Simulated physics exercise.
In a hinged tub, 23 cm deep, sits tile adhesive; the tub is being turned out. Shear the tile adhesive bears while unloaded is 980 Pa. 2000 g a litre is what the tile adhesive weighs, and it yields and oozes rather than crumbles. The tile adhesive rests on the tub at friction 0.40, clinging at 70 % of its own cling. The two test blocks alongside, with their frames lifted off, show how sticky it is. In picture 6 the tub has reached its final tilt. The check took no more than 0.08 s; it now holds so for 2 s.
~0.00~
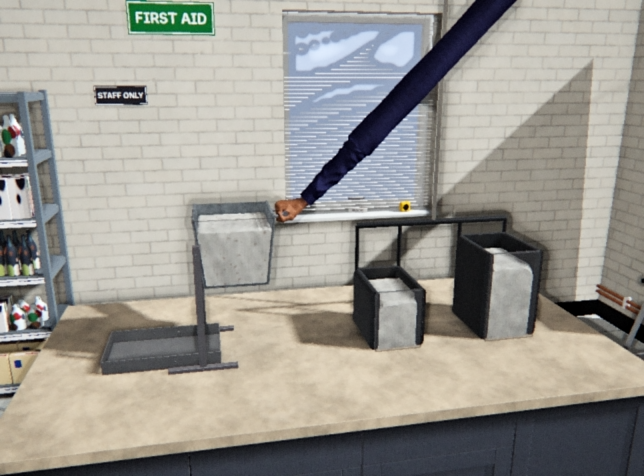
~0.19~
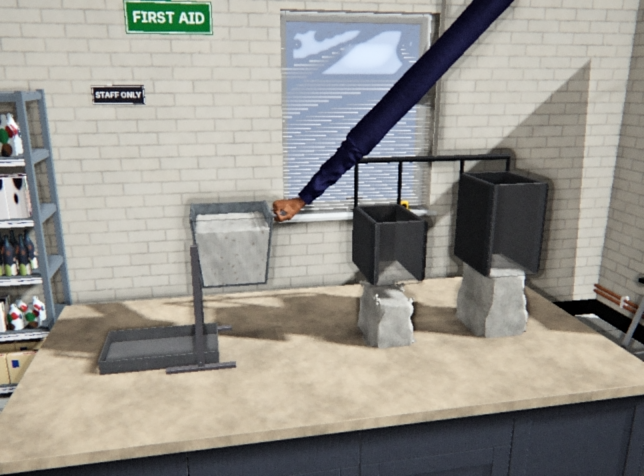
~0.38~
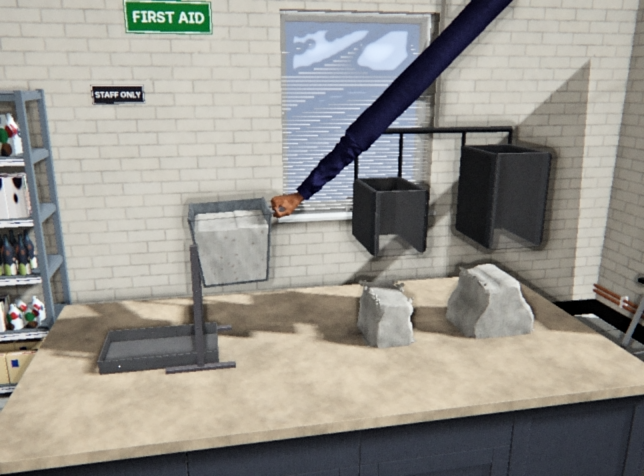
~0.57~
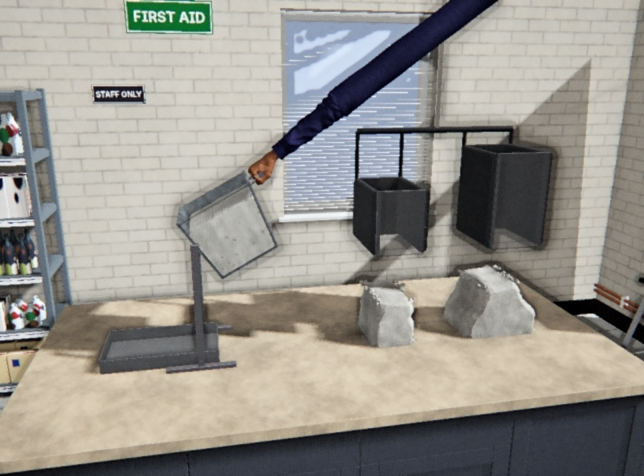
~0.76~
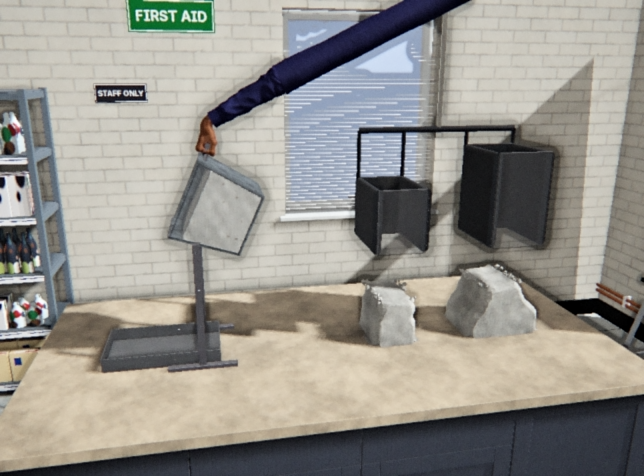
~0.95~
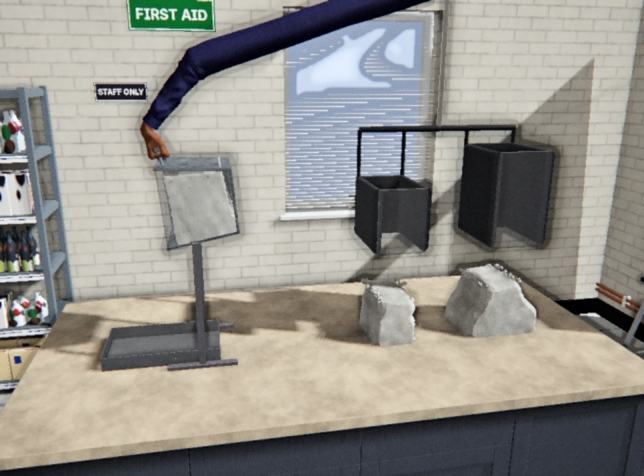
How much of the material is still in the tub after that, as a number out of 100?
About 40 out of 100.
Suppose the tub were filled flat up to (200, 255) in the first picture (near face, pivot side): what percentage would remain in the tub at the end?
About 60 per cent.
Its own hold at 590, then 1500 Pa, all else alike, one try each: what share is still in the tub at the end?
Roughly 40 % followed by roughly 40 %.
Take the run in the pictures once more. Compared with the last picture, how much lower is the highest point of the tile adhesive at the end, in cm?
12 cm or so.
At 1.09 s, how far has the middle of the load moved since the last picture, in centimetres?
Around 5 cm.
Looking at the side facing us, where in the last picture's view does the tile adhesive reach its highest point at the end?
Somewhere near (212, 209) in the last view.
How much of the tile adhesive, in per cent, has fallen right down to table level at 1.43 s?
By then close to 0 % is down.
After 1.09 s, the tub is at 95 degrees and holds 88 %.
After 1.26 s, the tub is at 95 degrees and holds 58 %.
After 1.43 s, the tub is at 95 degrees and holds 40 %.
After 1.60 s, the tub is at 95 degrees and holds 40 %.
After 2.95 s, at the end, the tub is at 95 degrees and holds 40 %.
